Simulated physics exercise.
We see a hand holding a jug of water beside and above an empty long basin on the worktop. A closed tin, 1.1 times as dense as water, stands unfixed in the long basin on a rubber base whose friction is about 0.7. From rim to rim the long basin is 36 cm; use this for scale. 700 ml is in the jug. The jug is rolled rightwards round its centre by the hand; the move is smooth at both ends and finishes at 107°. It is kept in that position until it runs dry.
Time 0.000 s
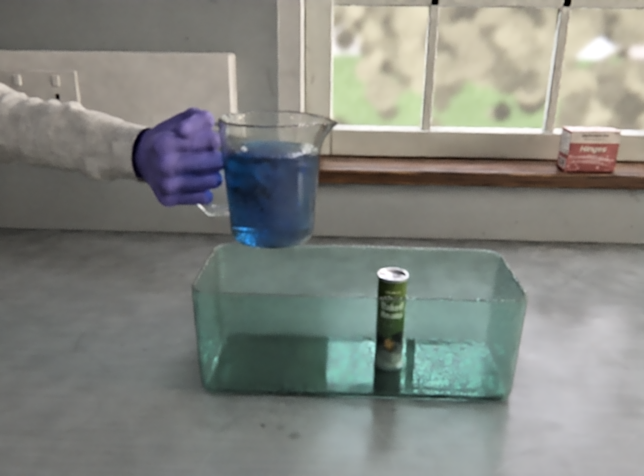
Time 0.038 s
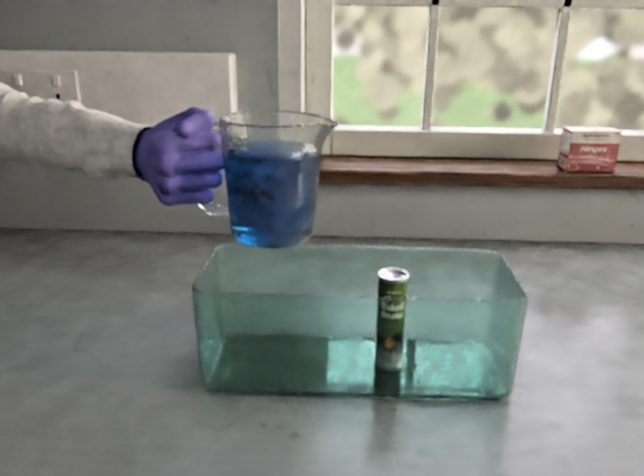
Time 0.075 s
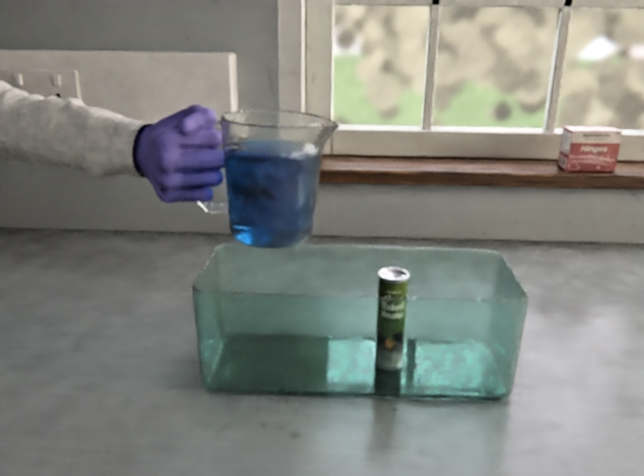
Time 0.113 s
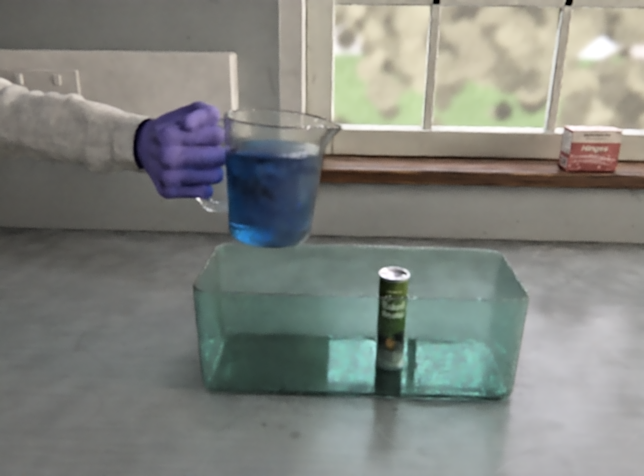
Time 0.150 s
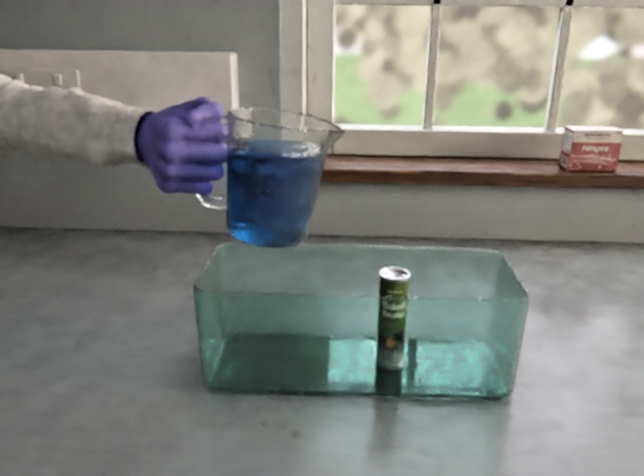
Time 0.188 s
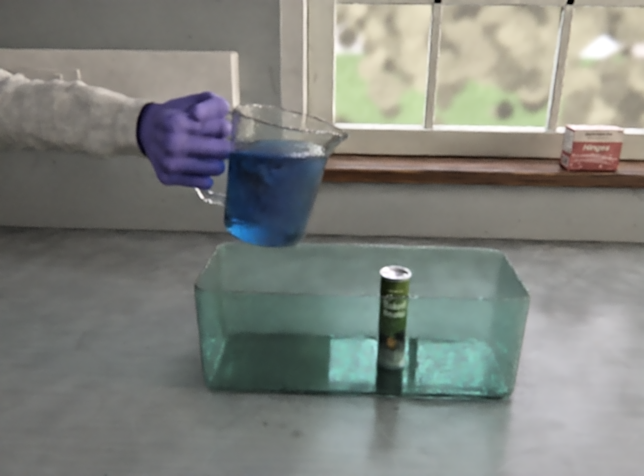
A purple-gloved hand holds a clear glass jug of blue liquid above a grey worktop, seen from the front and slightly above, with a window behind. Below the jug sits a long, greenish glass basin, with a closed green tin standing upright right of its middle and a small red-and-white box on the wooden sill. The hand slowly tilts the jug slightly rightwards, while the camera stays still.
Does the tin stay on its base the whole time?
No, it tips over.
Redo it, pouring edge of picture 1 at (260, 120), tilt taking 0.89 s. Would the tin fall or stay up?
Then the tin remains standing.
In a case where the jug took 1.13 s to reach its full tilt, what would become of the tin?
In that case the tin overturns.
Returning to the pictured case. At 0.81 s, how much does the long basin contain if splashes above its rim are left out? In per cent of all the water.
Roughly 60 per cent.
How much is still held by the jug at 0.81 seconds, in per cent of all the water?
I'd say some 28 per cent remains.
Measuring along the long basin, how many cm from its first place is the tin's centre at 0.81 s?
It has moved some 1 cm.
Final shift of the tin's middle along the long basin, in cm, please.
Some 7.5 cm.
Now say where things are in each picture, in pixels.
In the first frame, tilt 0°; pouring edge (338, 122); surface from (227, 147) to (318, 150); the long basin's rim runs from (205, 267) to (513, 275); the tin's top is at (393, 279).
In the second frame, tilt 0°; pouring edge (339, 122); surface from (228, 147) to (319, 149).
In the third frame, tilt 2°; pouring edge (340, 123); surface from (229, 146) to (319, 149).
In the fourth frame, tilt 4°; pouring edge (343, 126); surface from (231, 146) to (321, 149).
In the fifth frame, tilt 7°; pouring edge (346, 130); surface from (232, 146) to (323, 150).
In the sixth frame, tilt 11°; pouring edge (350, 135); surface from (235, 146) to (327, 150).
By 0.55 s the tilt is 73° and 84 per cent is still to pour; the tin stands where it began.
By 0.81 s the tilt is 105° and 27 per cent is still to pour; the tin leans 4°.
By 1.09 s the tilt is 107° and 2 per cent is still to pour; the tin lies on its side.
By 1.39 s the tilt is 107° and 0 per cent is still to pour; the tin lies on its side.
At rest the tin lies on its side.
